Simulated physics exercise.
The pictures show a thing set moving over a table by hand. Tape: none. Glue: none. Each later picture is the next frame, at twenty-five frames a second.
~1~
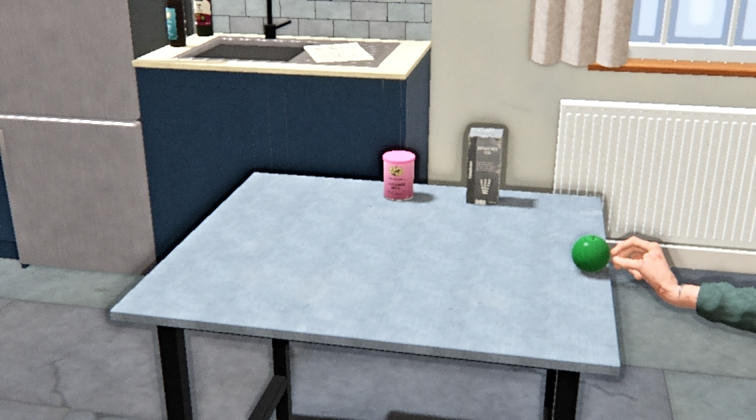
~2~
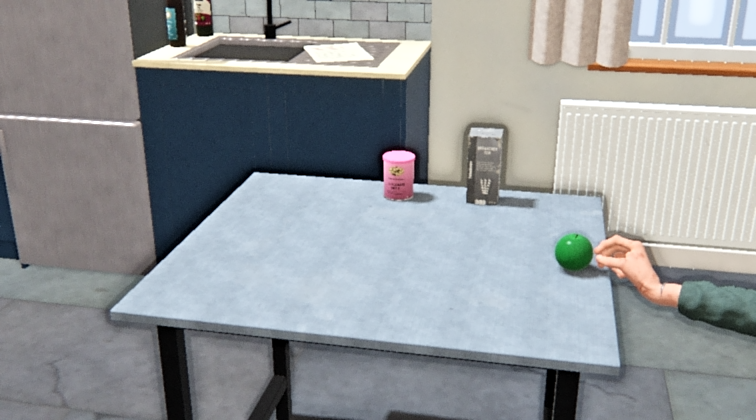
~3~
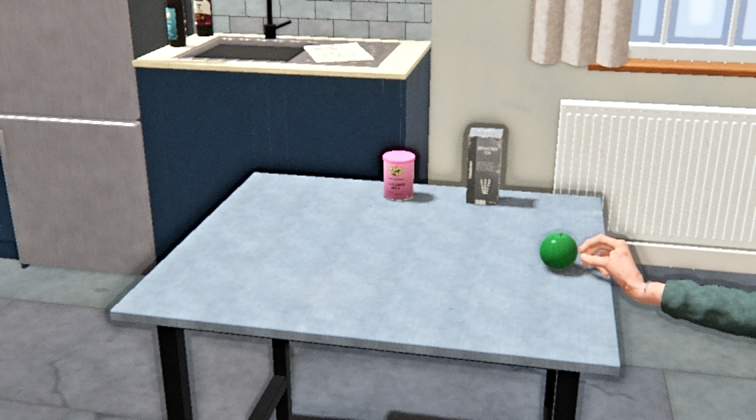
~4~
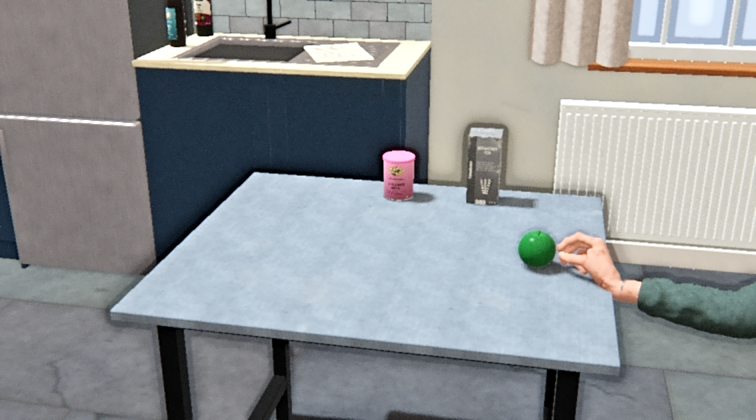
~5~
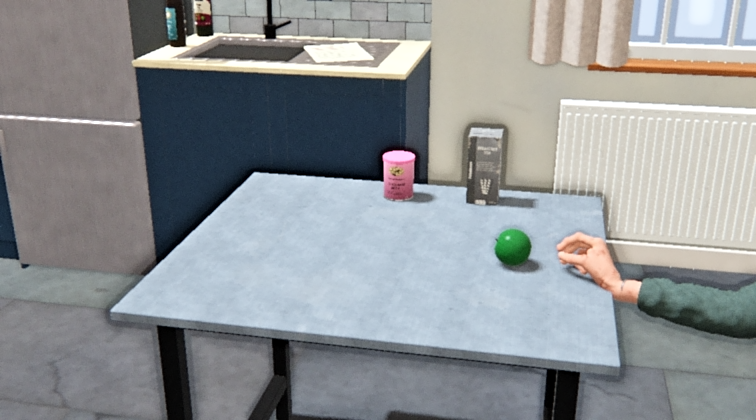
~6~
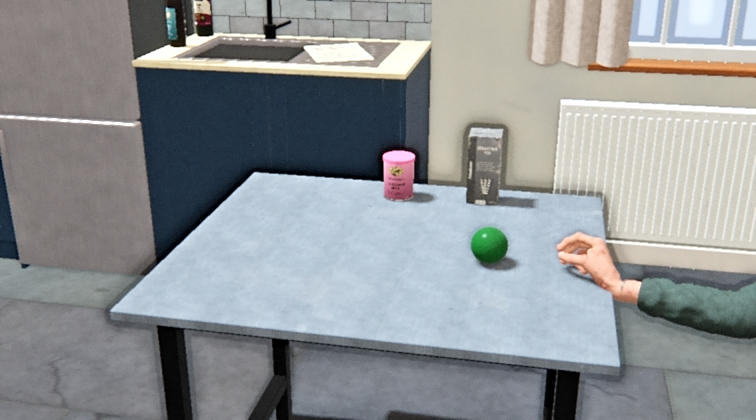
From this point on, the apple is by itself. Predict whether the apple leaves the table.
It overshoots the table.
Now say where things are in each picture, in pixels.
Under the hand; green apple (591, 254), in the first frame.
Under the hand; green apple (574, 252), in the second frame.
Under the hand; green apple (559, 251), in the third frame.
Green apple (537, 249), in the fourth frame.
Green apple (513, 247) displaced about its own width, in the fifth frame.
Green apple (489, 245) displaced about its own width, in the sixth frame.
Then, 0.40 s past the last view, green apple displaced well along near (282, 228).
Then, 0.90 s past the last view, green apple now off the table.
Finally, off the table, green apple.
